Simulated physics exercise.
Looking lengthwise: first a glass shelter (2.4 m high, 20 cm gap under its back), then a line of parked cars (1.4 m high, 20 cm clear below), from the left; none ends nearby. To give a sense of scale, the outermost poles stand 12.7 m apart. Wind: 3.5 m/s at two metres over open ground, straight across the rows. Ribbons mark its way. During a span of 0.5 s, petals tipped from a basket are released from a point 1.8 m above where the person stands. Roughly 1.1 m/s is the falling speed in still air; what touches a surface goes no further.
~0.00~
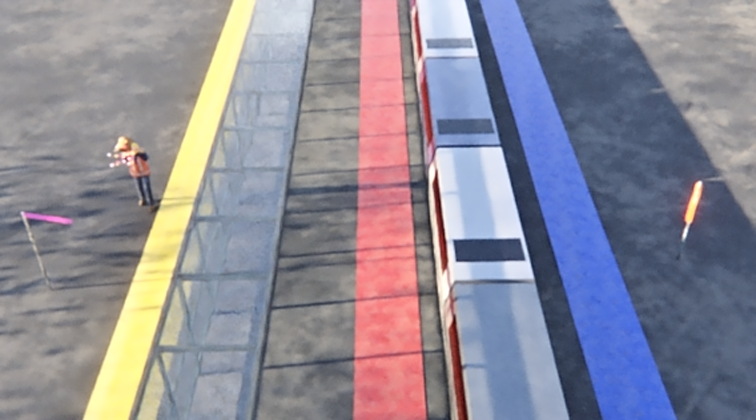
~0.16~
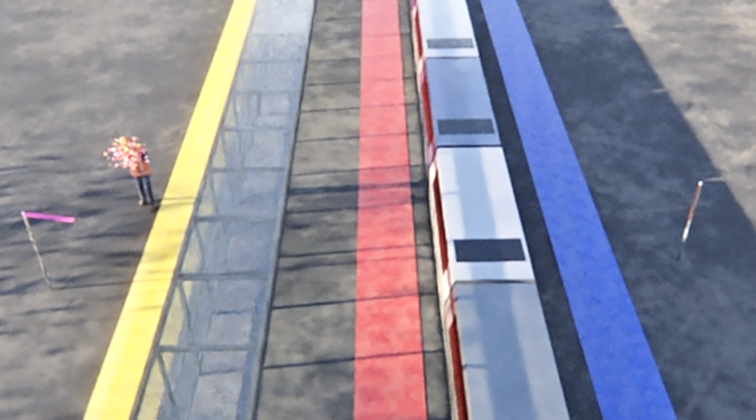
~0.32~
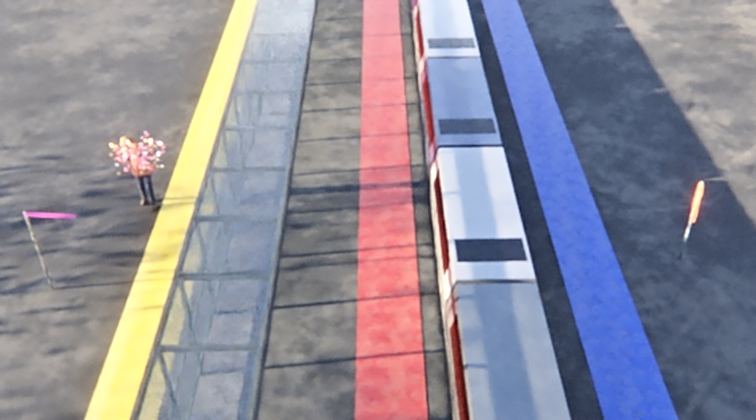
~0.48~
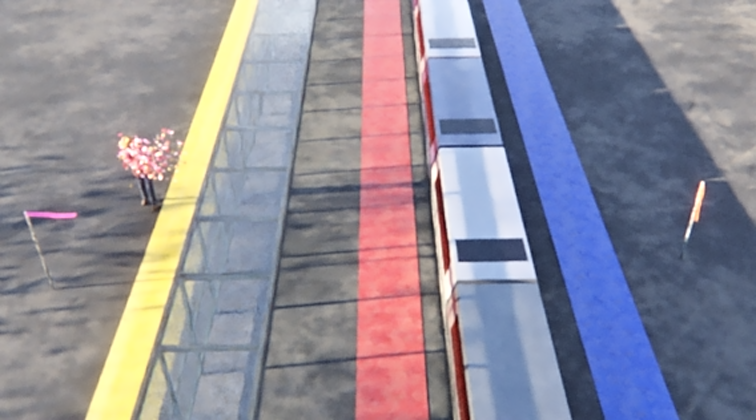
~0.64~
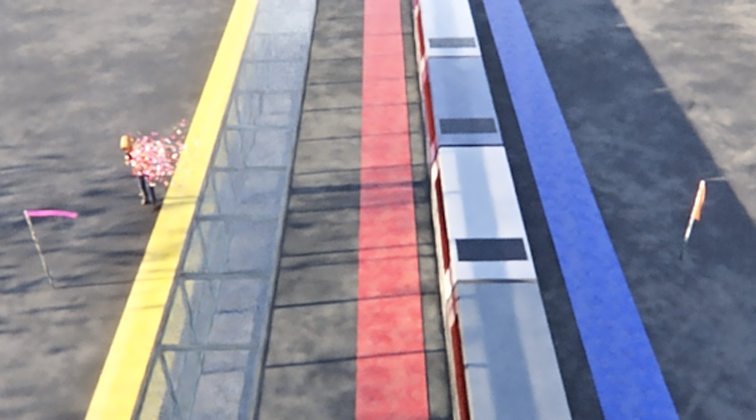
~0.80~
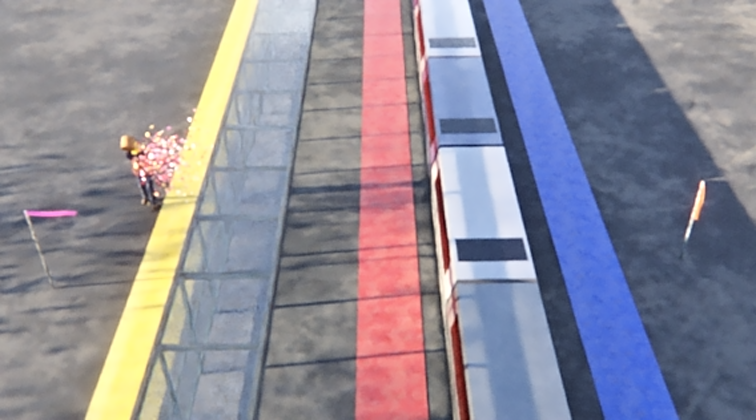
Pink and white petals spreading in front of a standing person and drifting right, beside coloured strips and a still train.
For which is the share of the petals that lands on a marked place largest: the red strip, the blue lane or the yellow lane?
It is yellow that catches most.
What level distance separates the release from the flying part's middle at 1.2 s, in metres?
Around 1.5 metres.
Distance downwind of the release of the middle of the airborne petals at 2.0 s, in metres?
It is around 2.0 m.
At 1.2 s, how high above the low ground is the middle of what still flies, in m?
1.4 m.
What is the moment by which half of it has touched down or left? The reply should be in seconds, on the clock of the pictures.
About 2.0 seconds.
After 1.2 s, 0 % lies on the red strip, 1 % on the yellow lane and 0 % on the blue lane; 3 % has touched down or left; the middle of what still flies is 1.4 m above the low ground, near (194, 168).
After 2.0 s, 0 % lies on the red strip, 15 % on the yellow lane and 0 % on the blue lane; 50 % has touched down or left; the middle of what still flies is 1.0 m above the low ground, near (219, 184).
After 3.5 s, 0 % lies on the red strip, 24 % on the yellow lane and 0 % on the blue lane; 89 % has touched down or left; the middle of what still flies is 2.2 m above the low ground, near (350, 132).
After 8.0 s, 1 % lies on the red strip, 25 % on the yellow lane and 0 % on the blue lane; 98 % has touched down or left.
After 45.0 s, 2 % lies on the red strip, 25 % on the yellow lane and 1 % on the blue lane; 100 % has touched down or left.
